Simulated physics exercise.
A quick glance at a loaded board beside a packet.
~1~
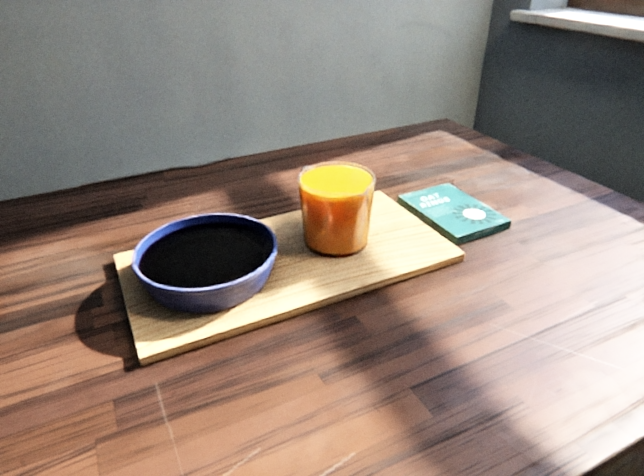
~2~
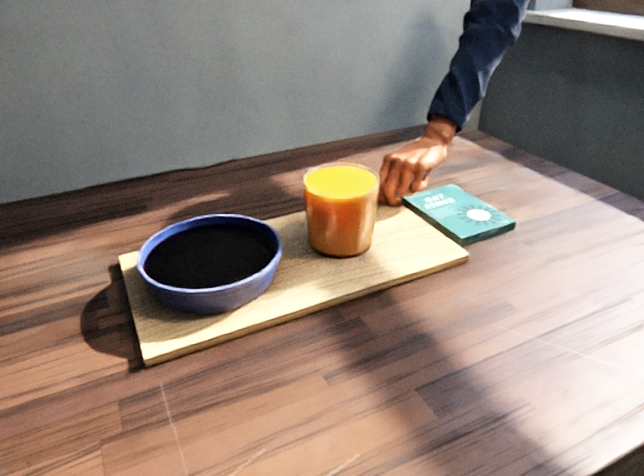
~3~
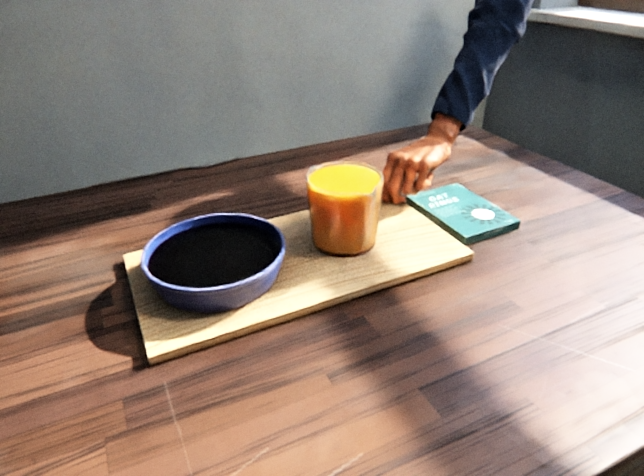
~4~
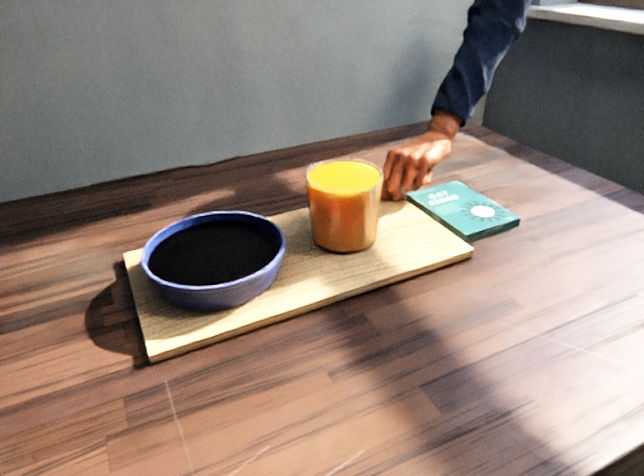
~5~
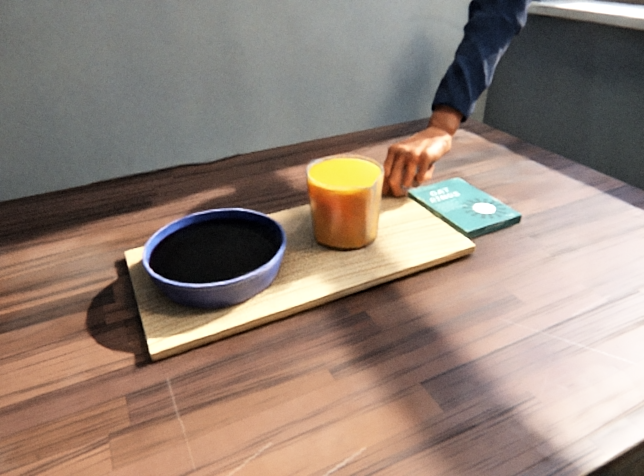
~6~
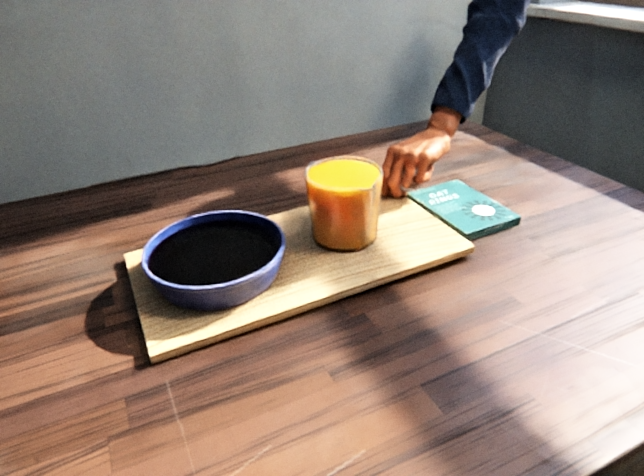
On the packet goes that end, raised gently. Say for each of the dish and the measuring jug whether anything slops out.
On the left the dish - nothing slops out; on the right the measuring jug - nothing slops out.
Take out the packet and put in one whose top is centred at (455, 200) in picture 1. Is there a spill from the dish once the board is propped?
It keeps every drop.
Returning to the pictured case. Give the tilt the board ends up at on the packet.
I'd guess somewhere around 2 degrees.
Next, the board slopes by about 2°; dish, its rim is dry; measuring jug, its rim is dry.
After that, the board slopes by about 3°; dish, its rim is dry; measuring jug, its rim is dry.
Finally, the board slopes by about 2°, resting on the packet; dish, its rim is dry; measuring jug, its rim is dry.
